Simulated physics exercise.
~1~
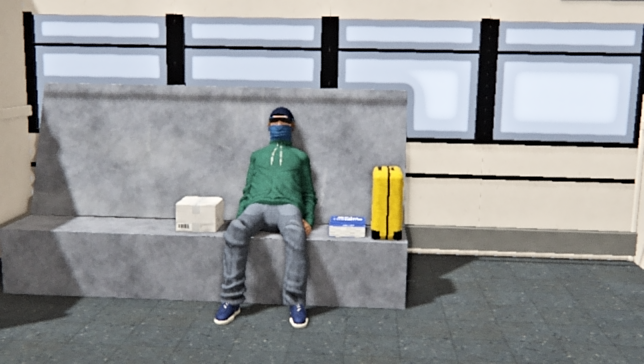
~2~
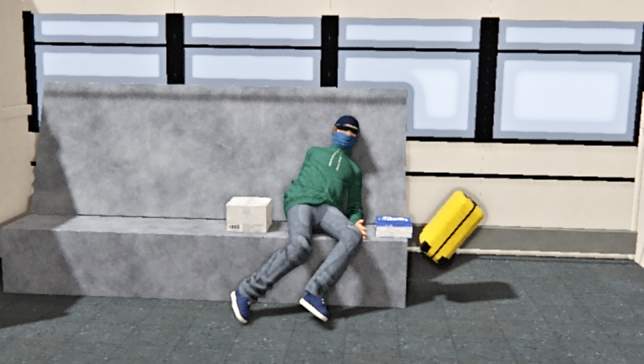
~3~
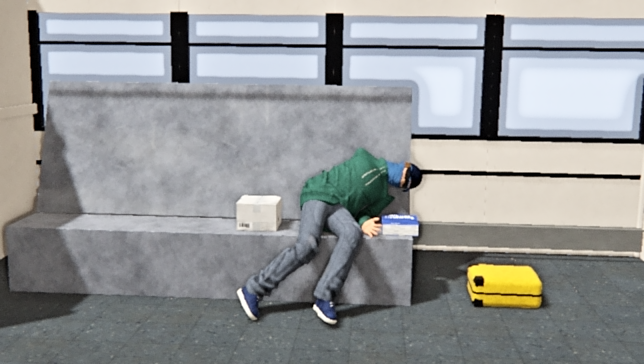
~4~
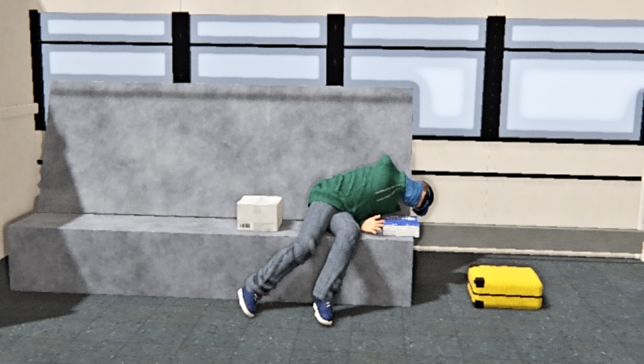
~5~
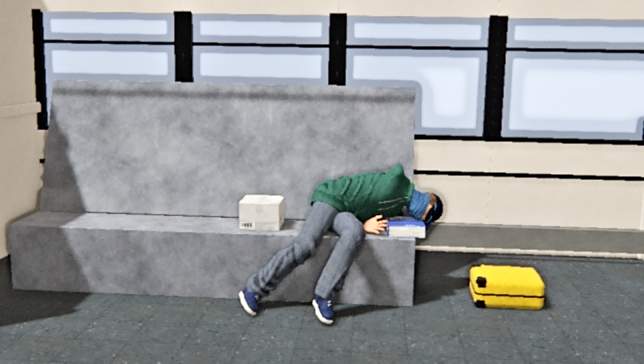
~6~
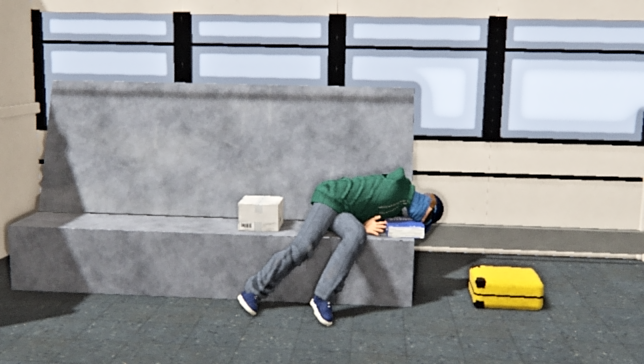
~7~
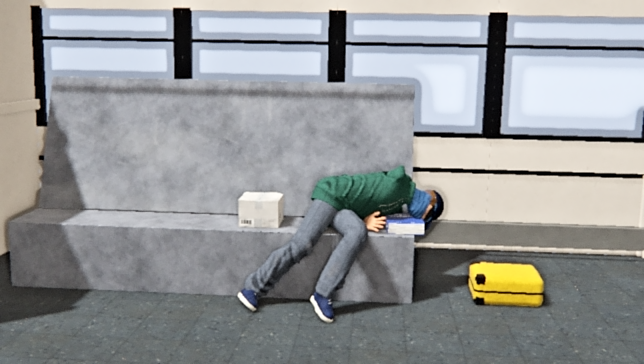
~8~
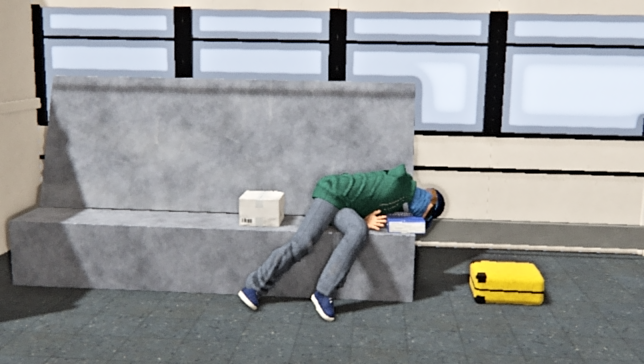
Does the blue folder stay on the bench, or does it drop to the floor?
The blue folder stays on the bench. It slides a little to the right and comes to rest near the bench end, with the passenger slumped over it.
